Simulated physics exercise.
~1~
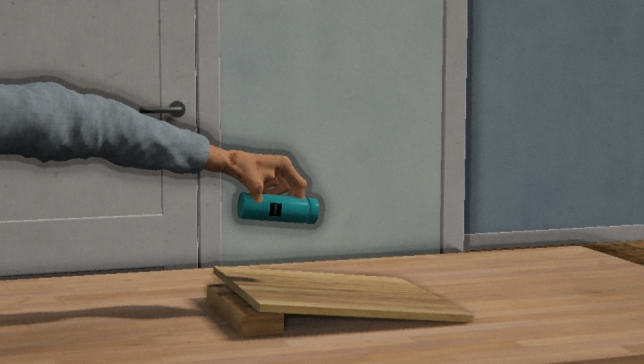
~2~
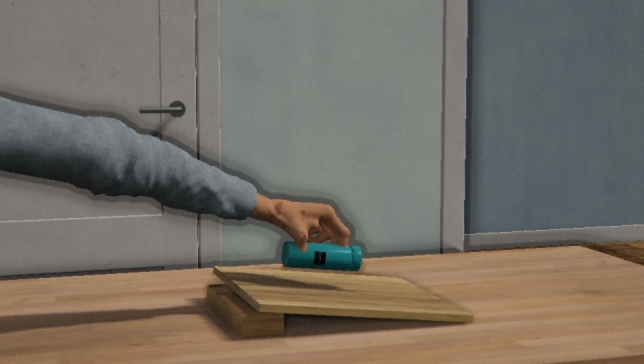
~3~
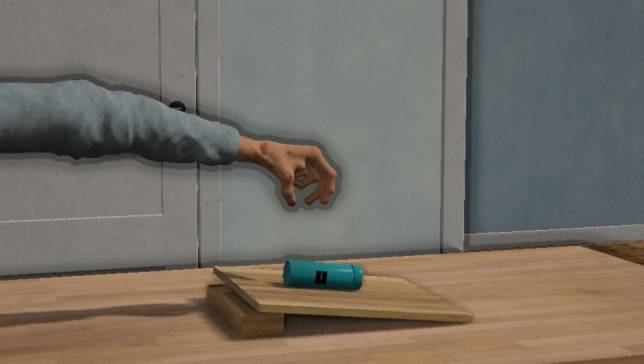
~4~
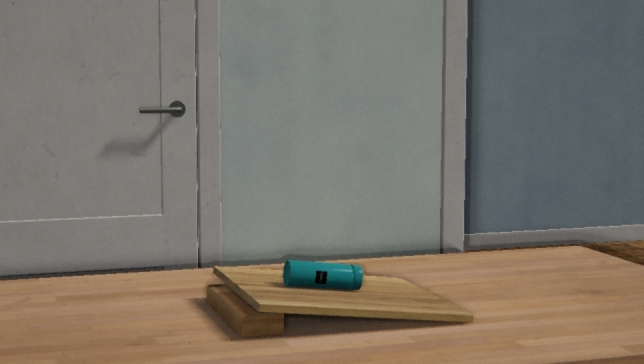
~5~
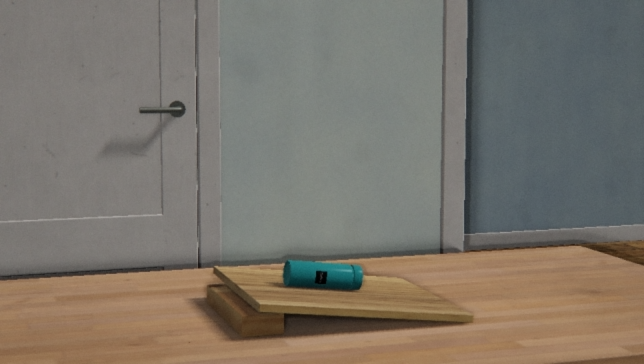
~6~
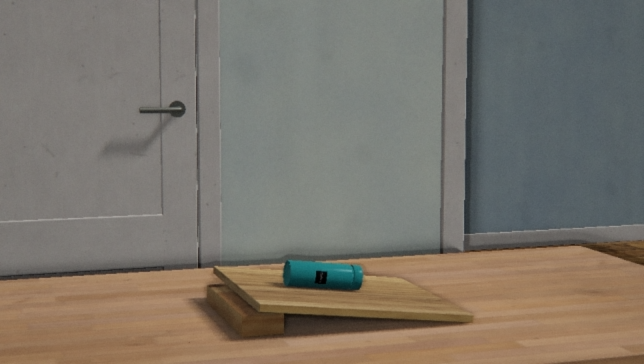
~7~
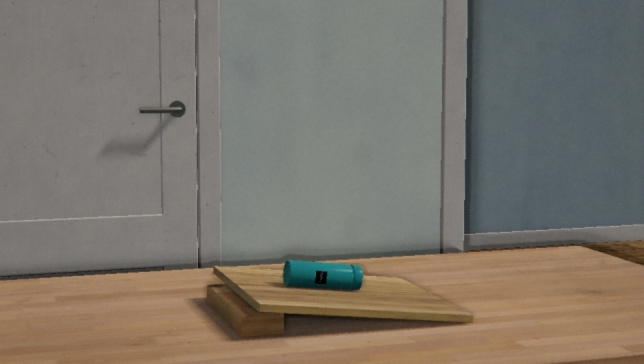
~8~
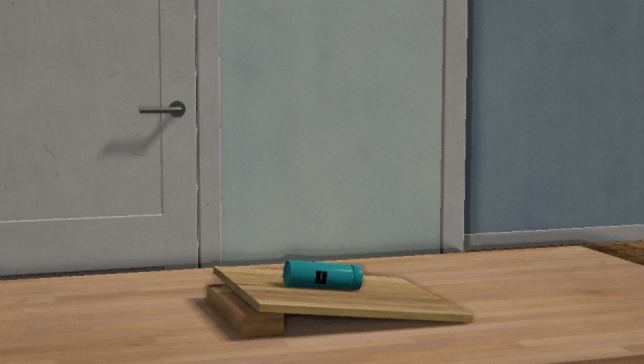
On a wooden table in front of a pale door, a hand lowered a turquoise shaker onto its side on a sloping, propped-up board, then let go and drew away, and the shaker stayed resting where it was.
